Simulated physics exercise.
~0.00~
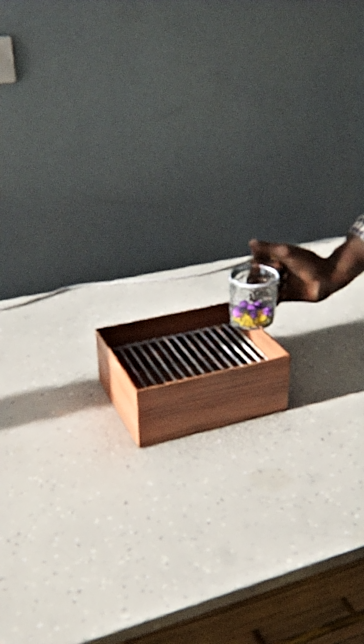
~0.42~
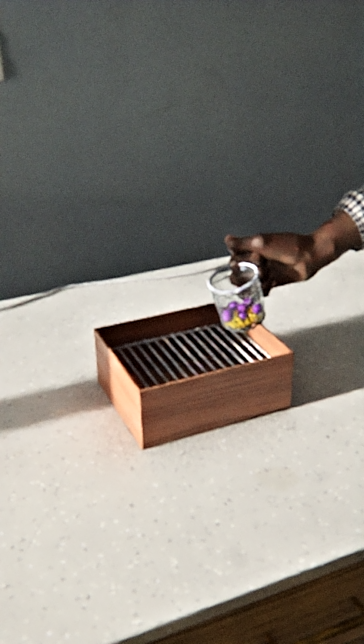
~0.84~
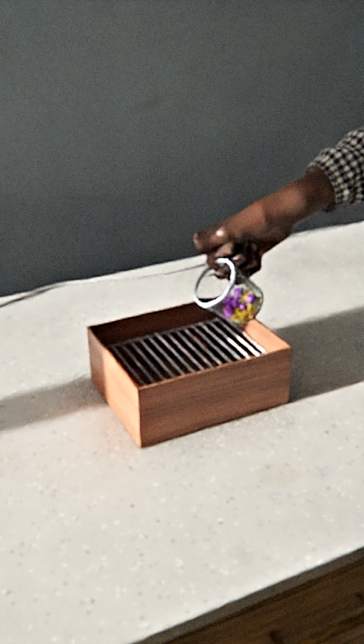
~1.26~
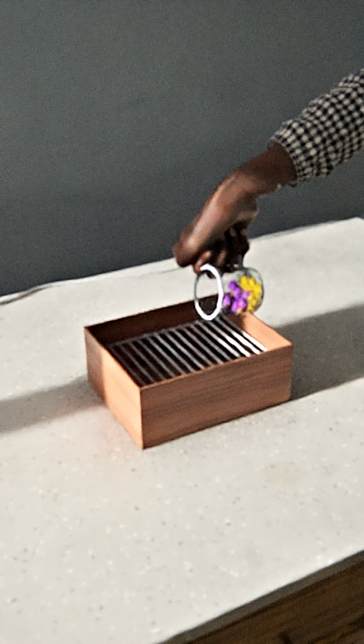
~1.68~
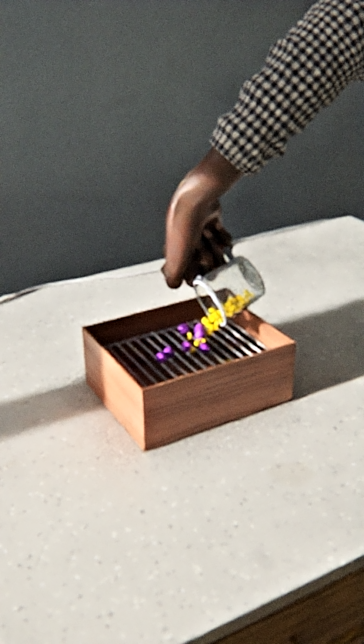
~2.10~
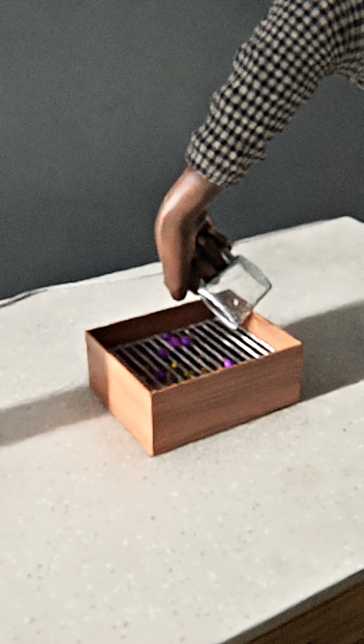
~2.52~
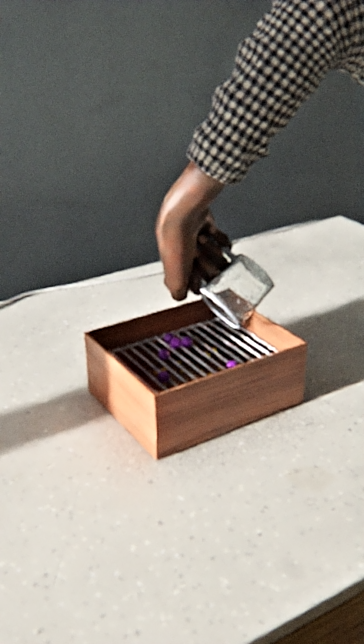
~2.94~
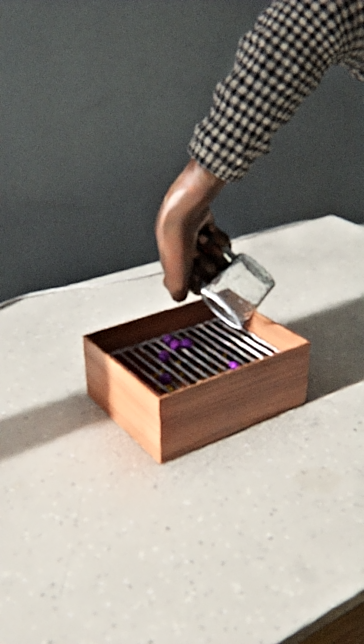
A hand in a checked sleeve moved a clear cup of purple and yellow pieces left over a wooden box topped with wires, then tipped it until everything tumbled out; the purple pieces stayed on the wires while the yellow ones dropped through.
